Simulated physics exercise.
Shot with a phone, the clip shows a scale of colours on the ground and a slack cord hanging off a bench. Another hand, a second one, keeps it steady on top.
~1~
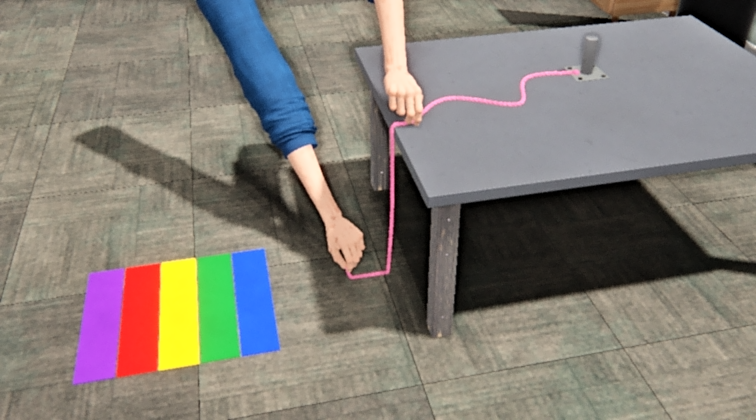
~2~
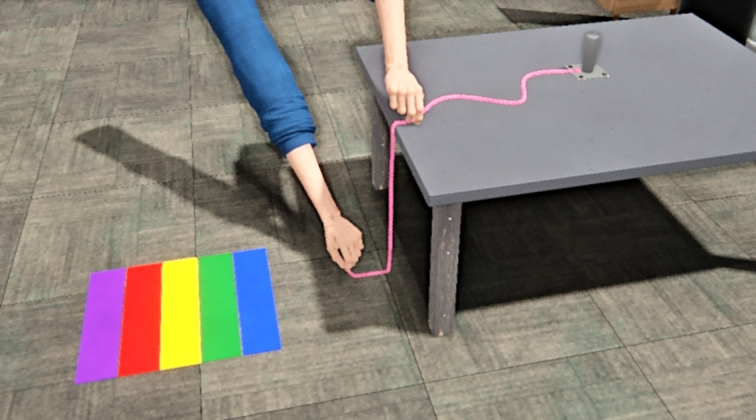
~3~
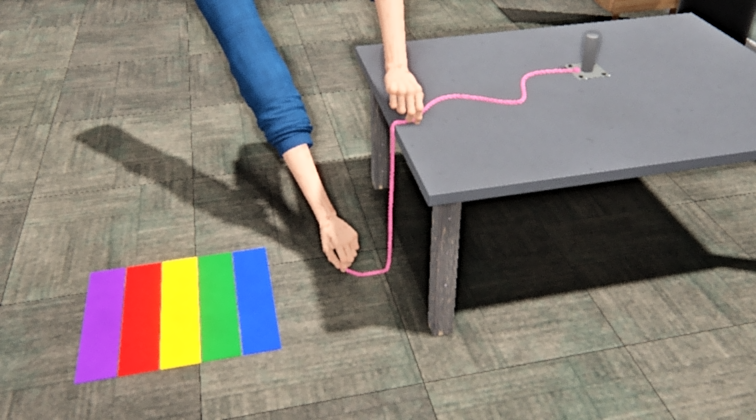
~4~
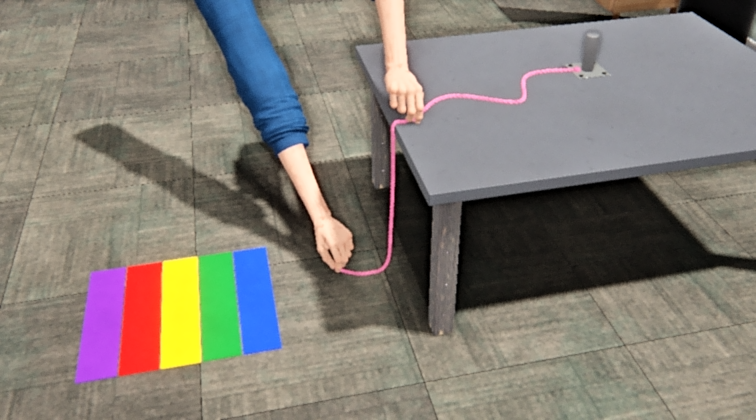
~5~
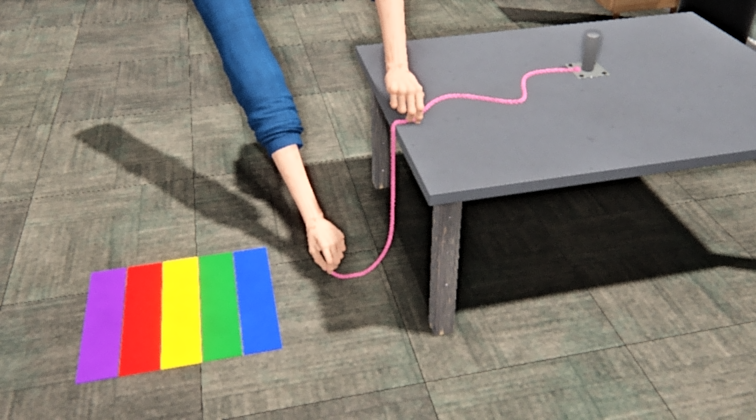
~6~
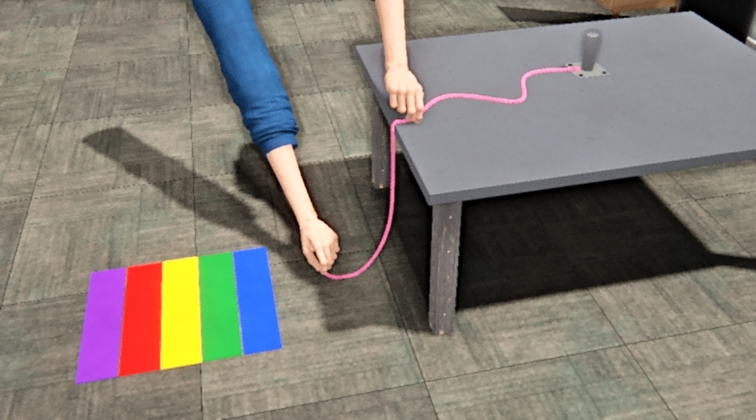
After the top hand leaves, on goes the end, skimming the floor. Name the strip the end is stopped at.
Yellow.
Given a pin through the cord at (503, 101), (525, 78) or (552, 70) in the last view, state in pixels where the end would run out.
Roughly (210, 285), (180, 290) and (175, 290), in that order.
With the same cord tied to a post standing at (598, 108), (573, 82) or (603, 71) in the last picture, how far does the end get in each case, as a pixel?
Taking the tries in turn, you get (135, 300), (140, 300) and (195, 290).
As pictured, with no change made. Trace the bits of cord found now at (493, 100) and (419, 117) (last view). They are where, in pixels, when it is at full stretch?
Final positions are (458, 99) and (371, 134), in that order.
Early on, end near (236, 283); over blue.
Midway, end near (197, 289); over yellow.
At the end of the slack, end near (173, 293); over yellow. Over yellow.
